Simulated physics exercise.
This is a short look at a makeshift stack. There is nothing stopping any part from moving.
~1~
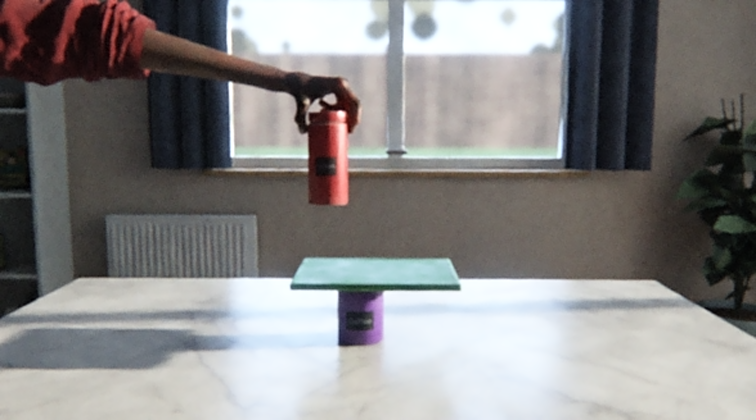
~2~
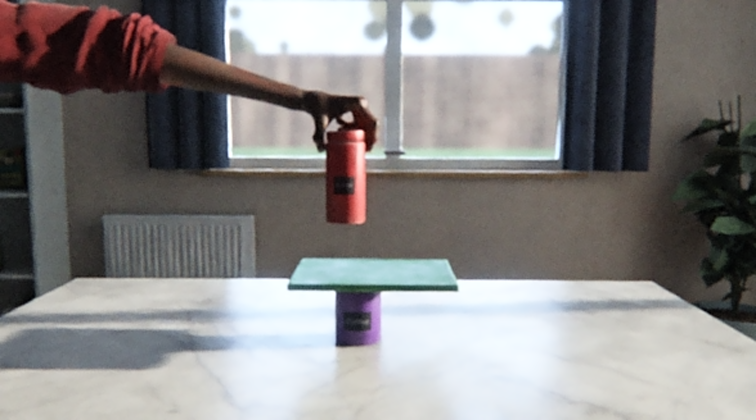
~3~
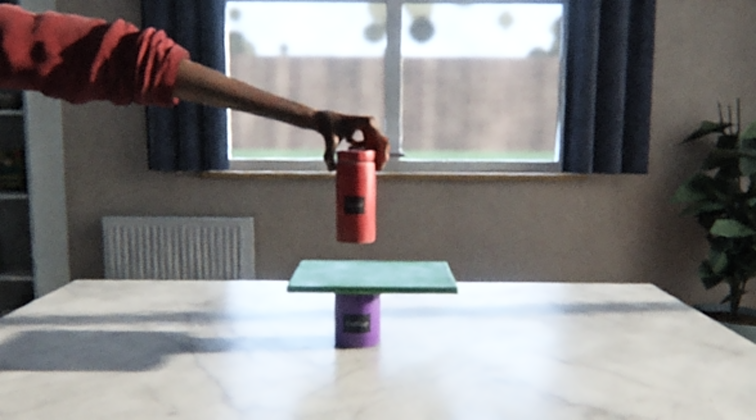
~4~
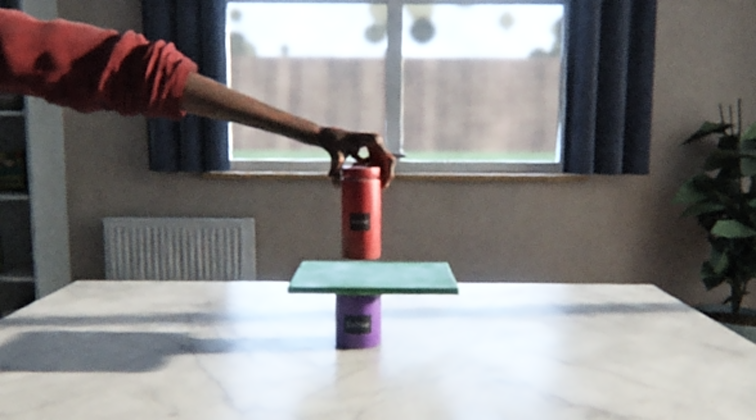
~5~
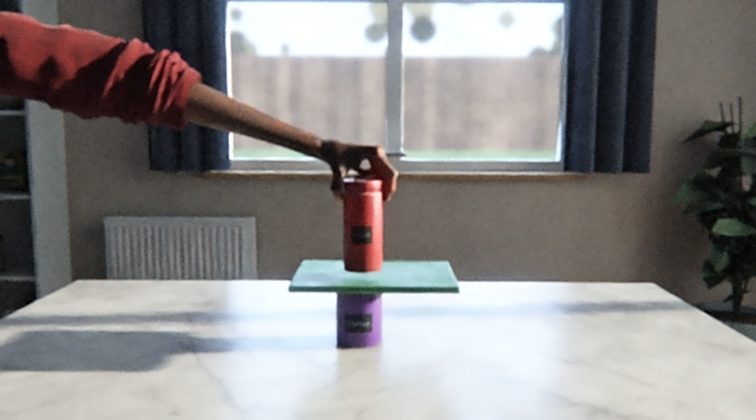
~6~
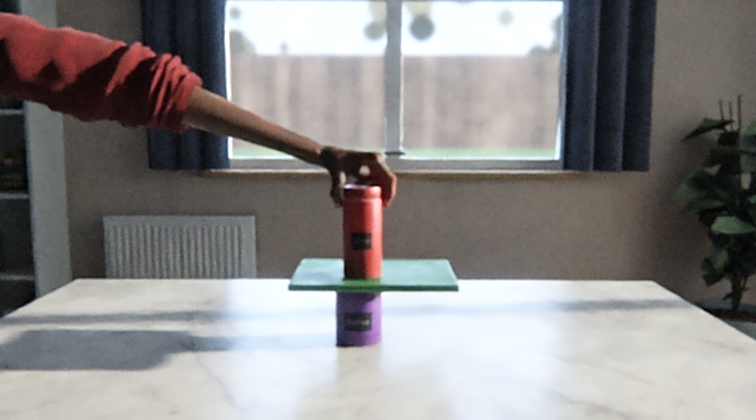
To begin with, a hand in a red sleeve holds a red jar in the air above a green lid that rests on a purple jar on a pale table. The hand lowers the jar, moving slightly right, and sets it on the lid, keeping its fingers on the top.
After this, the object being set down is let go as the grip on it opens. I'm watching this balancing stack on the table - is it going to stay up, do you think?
Yes. It is going to remain upright.
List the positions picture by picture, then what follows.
Still above its spot; red jar (328, 158); green lid (376, 273), in the first picture.
Still above its spot; red jar (346, 177); green lid (374, 274), in the second picture.
Still above its spot; red jar (355, 196); green lid (373, 276), in the third picture.
Still above its spot; red jar (361, 212); green lid (374, 277), in the fourth picture.
Still above its spot; red jar (363, 225); green lid (375, 276), in the fifth picture.
Set down, still held; red jar (362, 231); green lid (374, 274), in the sixth picture.
Then, 0.20 s on from there, no change.
Then, 0.50 s on from there, red jar resting near (362, 232).
In the end, all 3 unmoved. At the end, from the last picture's camera, red jar near (362, 232). The stack stays up.
